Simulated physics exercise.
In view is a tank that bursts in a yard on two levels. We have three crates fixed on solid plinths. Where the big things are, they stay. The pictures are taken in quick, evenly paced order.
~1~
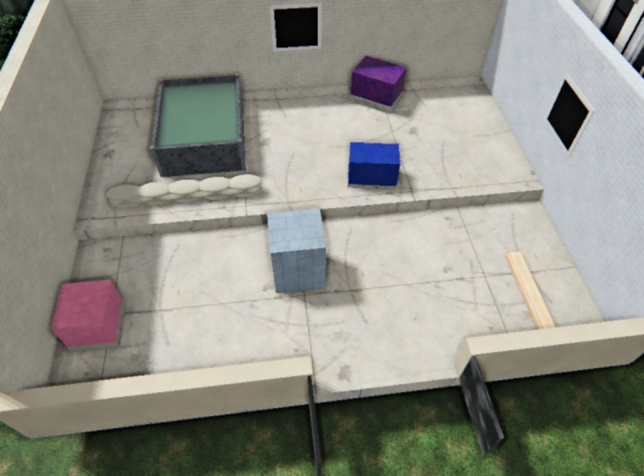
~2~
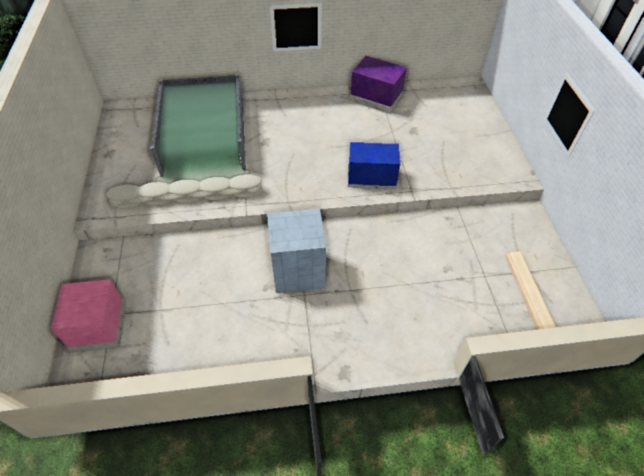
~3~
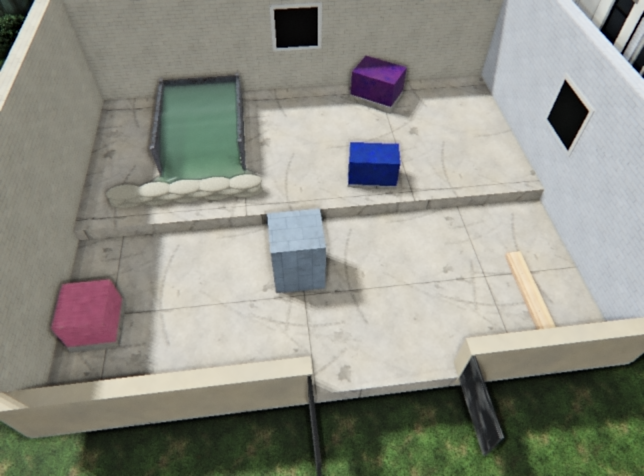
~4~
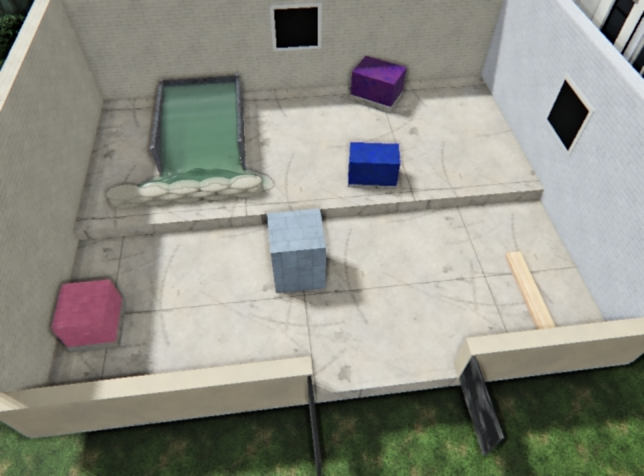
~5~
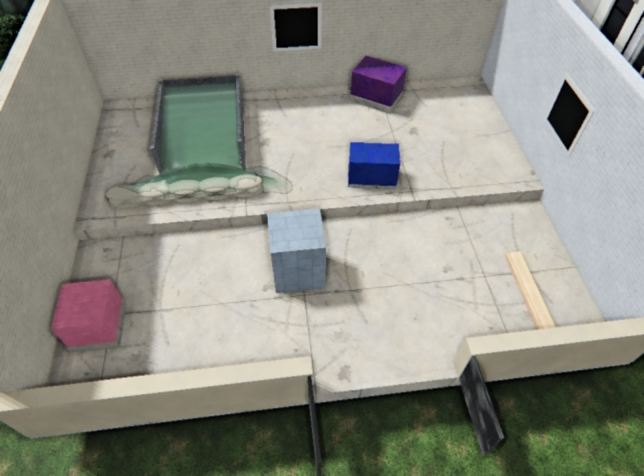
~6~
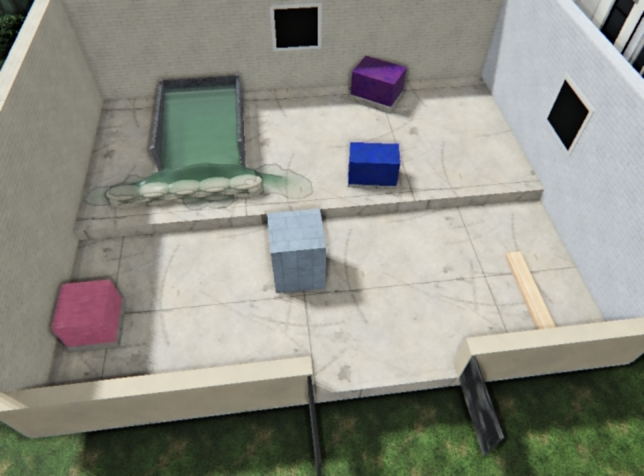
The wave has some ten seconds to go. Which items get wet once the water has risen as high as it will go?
The purple crate remains dry, the blue crate ends up wet, the pink crate remains dry.
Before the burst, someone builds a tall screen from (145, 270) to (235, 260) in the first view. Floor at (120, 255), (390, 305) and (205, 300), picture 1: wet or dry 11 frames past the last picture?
As listed: Covered, dry, clear.
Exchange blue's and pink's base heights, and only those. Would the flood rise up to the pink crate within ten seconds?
Well, the pink one is inundated then.
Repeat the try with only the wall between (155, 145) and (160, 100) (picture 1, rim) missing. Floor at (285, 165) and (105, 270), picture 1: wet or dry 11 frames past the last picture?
In that order: Not flooded, under water.
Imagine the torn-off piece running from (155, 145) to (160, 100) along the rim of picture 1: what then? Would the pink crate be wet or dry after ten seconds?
In that case the pink crate is flooded.
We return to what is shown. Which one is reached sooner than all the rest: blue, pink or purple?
The one in blue, I say.
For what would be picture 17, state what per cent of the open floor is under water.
It comes to roughly 35 in a hundred.
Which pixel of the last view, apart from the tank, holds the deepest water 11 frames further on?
My estimate is about (185, 186).
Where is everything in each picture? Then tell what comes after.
In the first picture, the open tank at (199, 113) is whole and still.
In the second picture, the front is at (162, 183), out from the gap at (202, 164).
In the third picture, the front is at (150, 193), out from the gap at (202, 165).
In the fourth picture, the front is at (130, 195), out from the gap at (202, 165).
In the fifth picture, the front is at (109, 197), out from the gap at (202, 165).
In the sixth picture, water pours out at (202, 165) and has run to (91, 201).
A moment on, water covers 20 % of the floor; the purple crate not reached, the blue crate water round its plinth, the pink crate not reached.
Next, water covers 35 % of the floor; the purple crate water round its plinth, the blue crate water round its plinth, the pink crate water round its plinth.
Then, water covers 45 % of the floor; the purple crate water round its plinth, the blue crate water round its plinth, the pink crate water round its plinth.
Later, water covers 60 % of the floor; the purple crate water round its plinth, the blue crate water round its plinth, the pink crate water round its plinth.
In the end, water covers 85 % of the floor; the purple crate stayed above the water, the blue crate was topped, the pink crate stayed above the water.
